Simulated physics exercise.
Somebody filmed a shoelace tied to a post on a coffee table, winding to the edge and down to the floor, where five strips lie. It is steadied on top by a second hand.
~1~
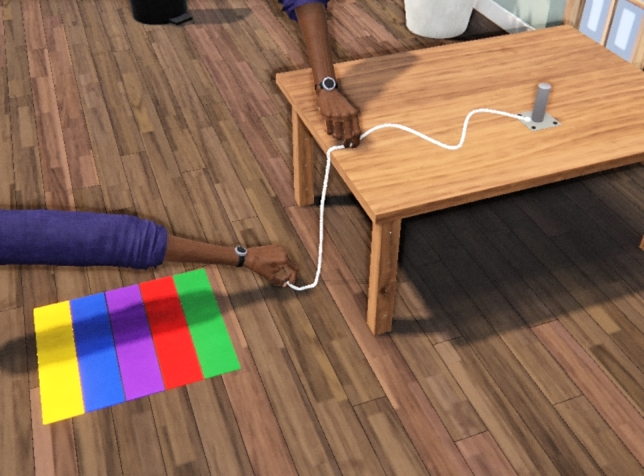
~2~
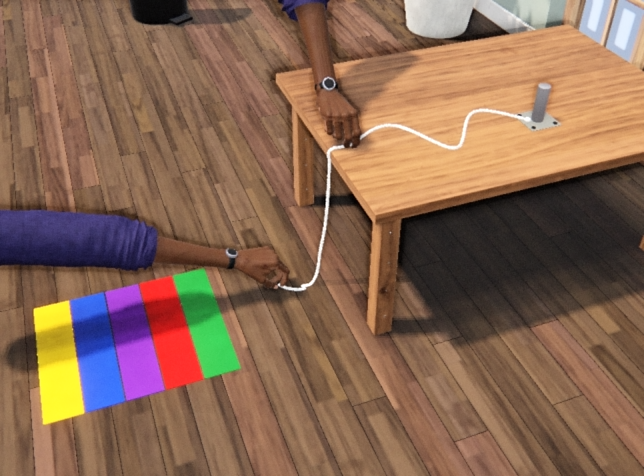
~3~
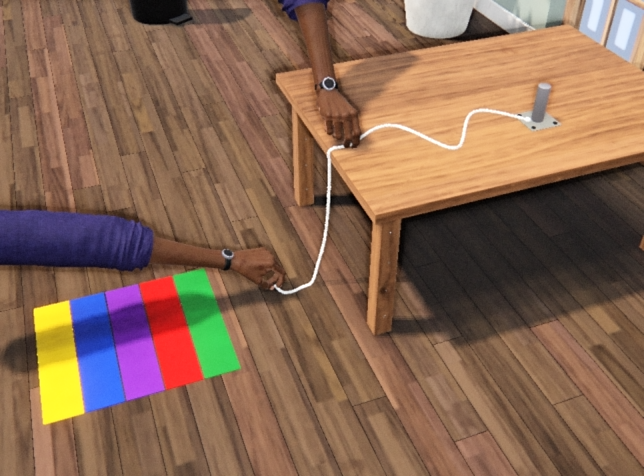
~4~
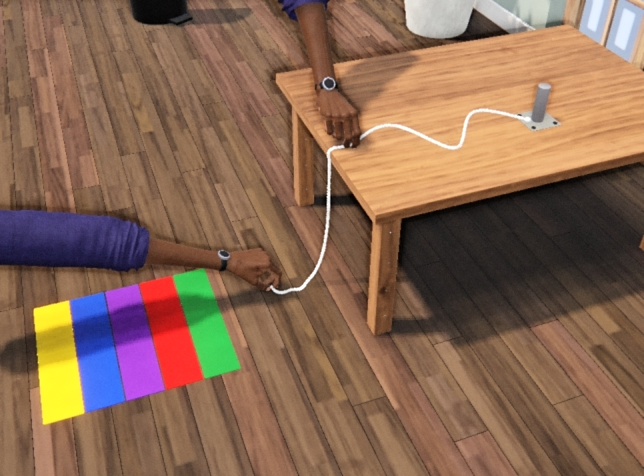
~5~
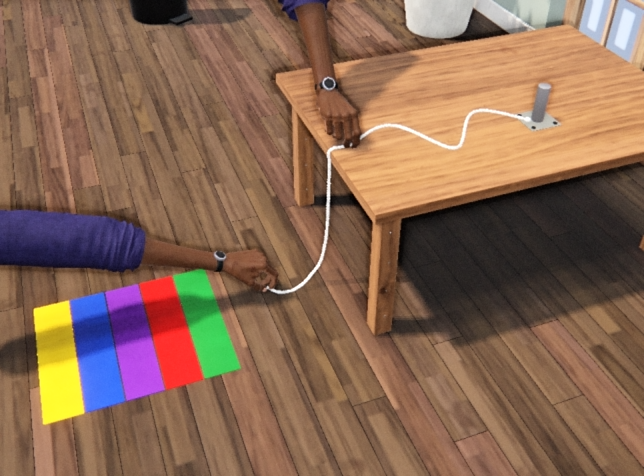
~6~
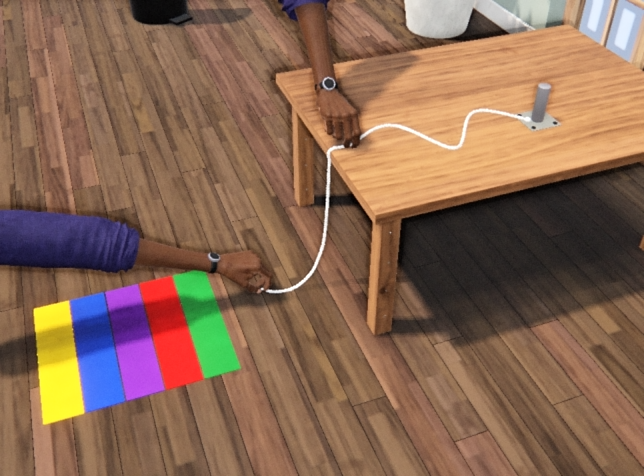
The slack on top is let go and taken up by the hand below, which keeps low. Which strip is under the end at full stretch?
The blue strip.
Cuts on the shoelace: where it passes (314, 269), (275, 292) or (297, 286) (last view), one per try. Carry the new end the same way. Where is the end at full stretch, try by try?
Well, that gives around (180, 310) the first time, (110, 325) the next and (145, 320) the last.
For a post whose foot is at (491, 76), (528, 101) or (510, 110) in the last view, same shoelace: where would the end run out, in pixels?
Roughly (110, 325), (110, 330) and (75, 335).
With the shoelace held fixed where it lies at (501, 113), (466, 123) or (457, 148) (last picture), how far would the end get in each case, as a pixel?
Approximately (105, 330), (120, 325) and (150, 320), respectively.
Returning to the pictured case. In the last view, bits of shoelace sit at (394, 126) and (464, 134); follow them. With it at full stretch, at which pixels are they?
Point one to (335, 154), point two to (433, 136).
A little later, end near (152, 317); over red.
Next, end near (115, 326); over purple.
When it is tight, end near (91, 332); over blue. Over blue.
